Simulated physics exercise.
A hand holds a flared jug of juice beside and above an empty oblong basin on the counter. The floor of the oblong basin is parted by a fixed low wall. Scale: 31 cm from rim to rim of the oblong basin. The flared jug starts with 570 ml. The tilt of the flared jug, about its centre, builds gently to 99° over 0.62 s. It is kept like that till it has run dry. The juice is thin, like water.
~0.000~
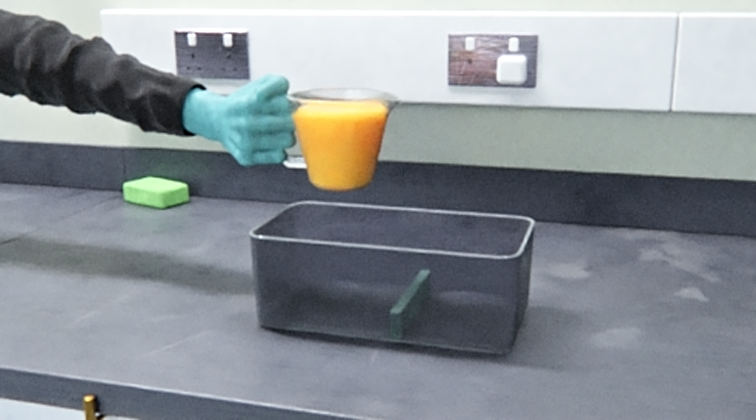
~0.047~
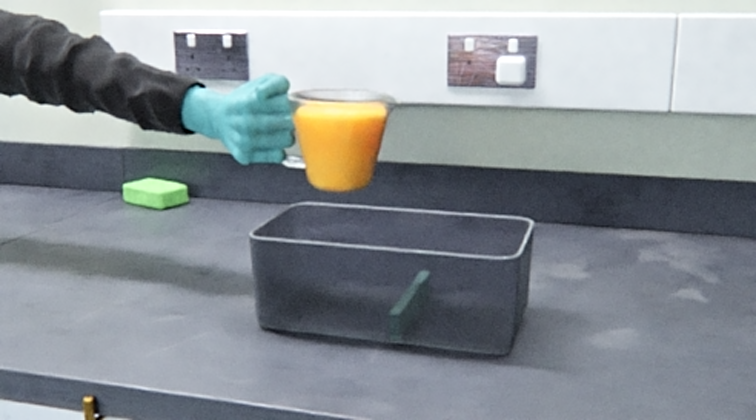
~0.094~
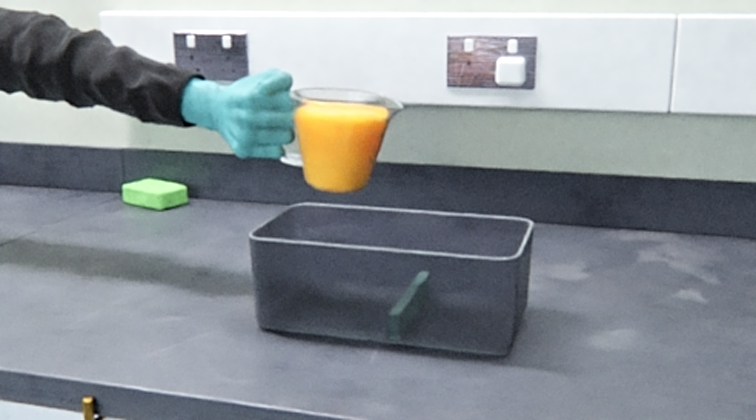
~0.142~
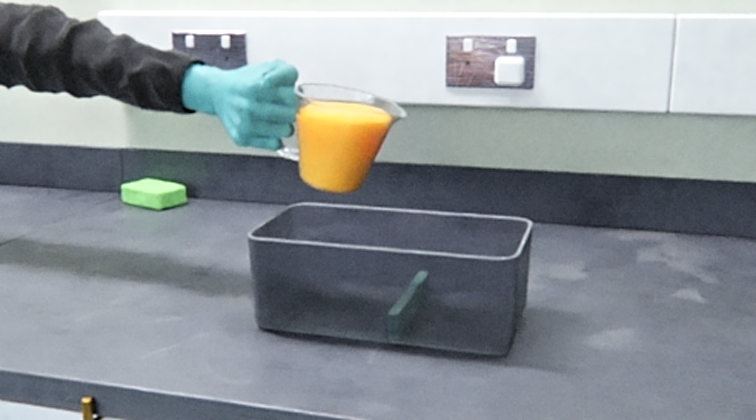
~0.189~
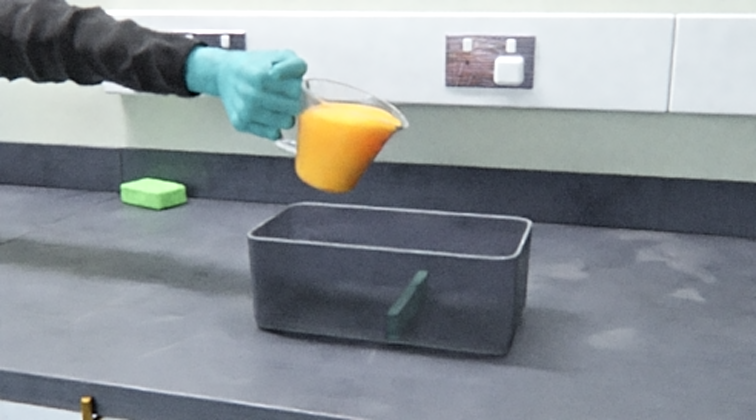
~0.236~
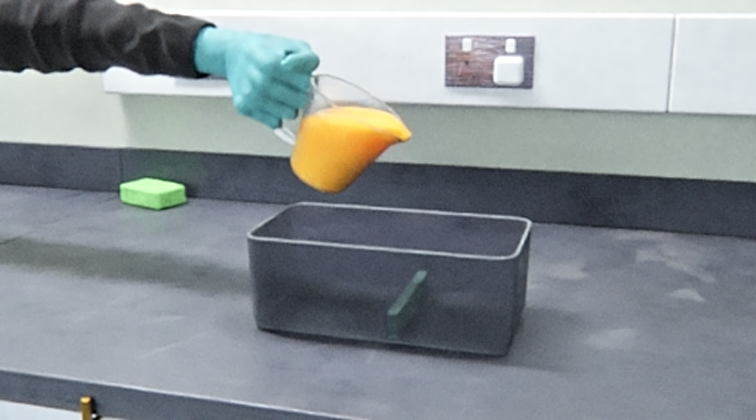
On a dark counter, a teal-gloved hand holds a flared jug of orange juice above an empty oblong basin, with a green sponge to the left. The jug is upright and nearly still at first, then the hand gradually tilts it to the right, and the juice reaches its lowered lip.
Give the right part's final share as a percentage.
About 89 per cent.
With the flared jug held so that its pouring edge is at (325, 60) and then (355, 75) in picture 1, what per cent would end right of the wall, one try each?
First 10, then 25 per cent.
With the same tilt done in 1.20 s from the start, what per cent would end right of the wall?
Then about 90 per cent.
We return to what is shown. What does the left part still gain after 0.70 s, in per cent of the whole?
Near 2 in a hundred.
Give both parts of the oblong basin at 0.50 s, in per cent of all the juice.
Left about 0, right about 36.
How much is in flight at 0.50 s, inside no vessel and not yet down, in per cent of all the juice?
Some 20 per cent.
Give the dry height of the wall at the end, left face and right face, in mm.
Some 30 mm on the left and 6 mm on the right.
By 0.50 s the tilt is 90° and 43 per cent is still to pour, 0 is left of the wall and 37 right of it.
By 0.70 s the tilt is 99° and 6 per cent is still to pour, 8 is left of the wall and 79 right of it.
By 0.90 s the tilt is 99° and 0 per cent is still to pour, 8 is left of the wall and 90 right of it.
By 1.12 s the tilt is 99° and 0 per cent is still to pour, 9 is left of the wall and 89 right of it.
At rest 9 per cent lies left of the wall, 89 right of it and 1 outside.
